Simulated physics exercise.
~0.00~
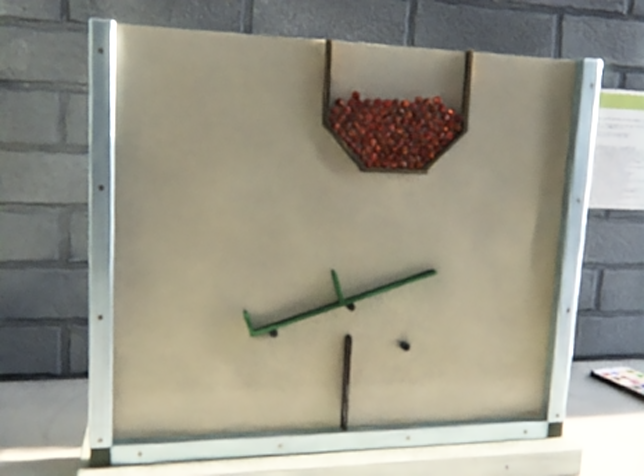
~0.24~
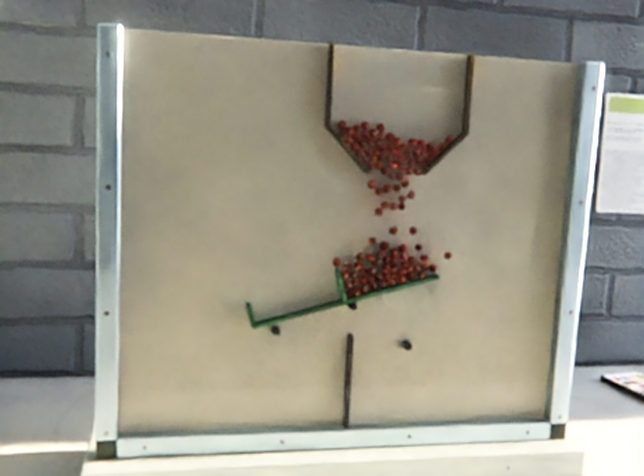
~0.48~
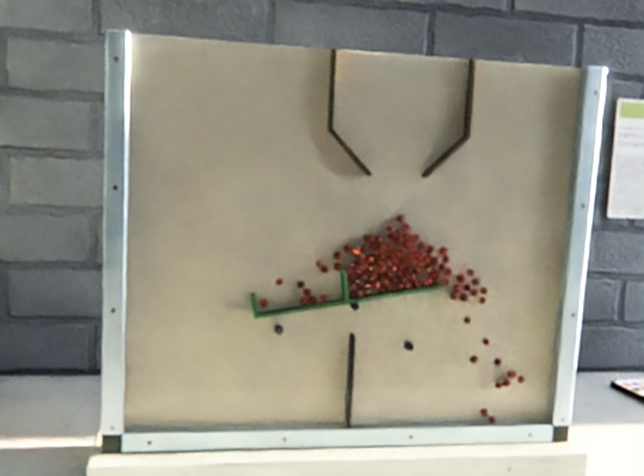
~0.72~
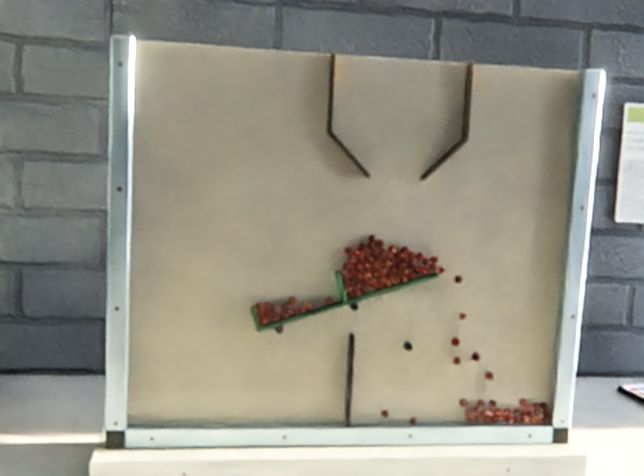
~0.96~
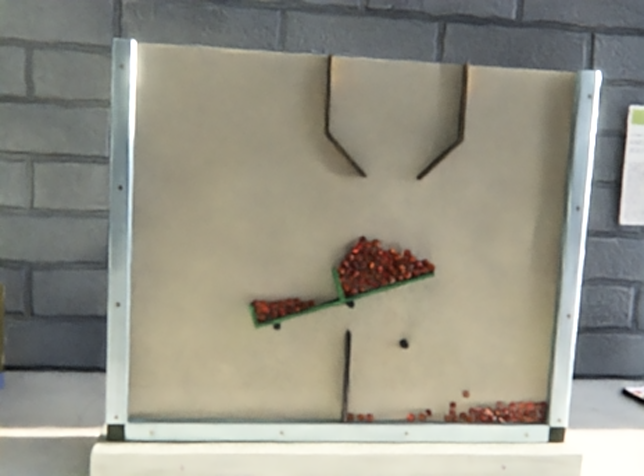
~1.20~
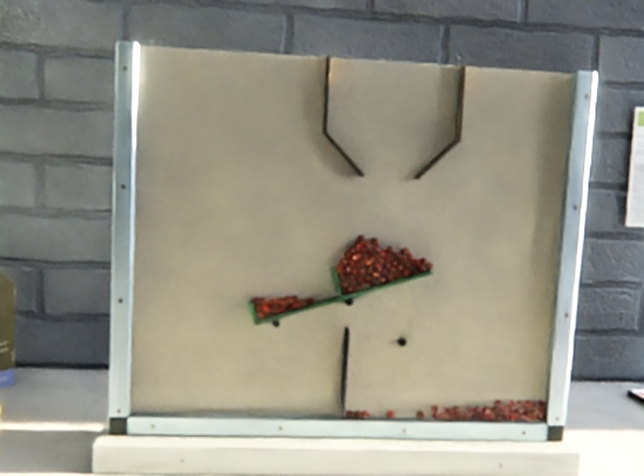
Reddish beads sit packed in a hopper at the top of a see-through case, above a tilted green tray whose left end hangs low. The hopper opens at the bottom and the beads pour down, heaping on the right part of the tray. As the hopper empties, the tray tips slightly closer to level, and some beads spill off its right end while others gather toward the left end. The tray then dips back to the left and the spilling dies away. Most beads finally rest on the tray, with a smaller share along the floor of the right bin and the left bin empty.
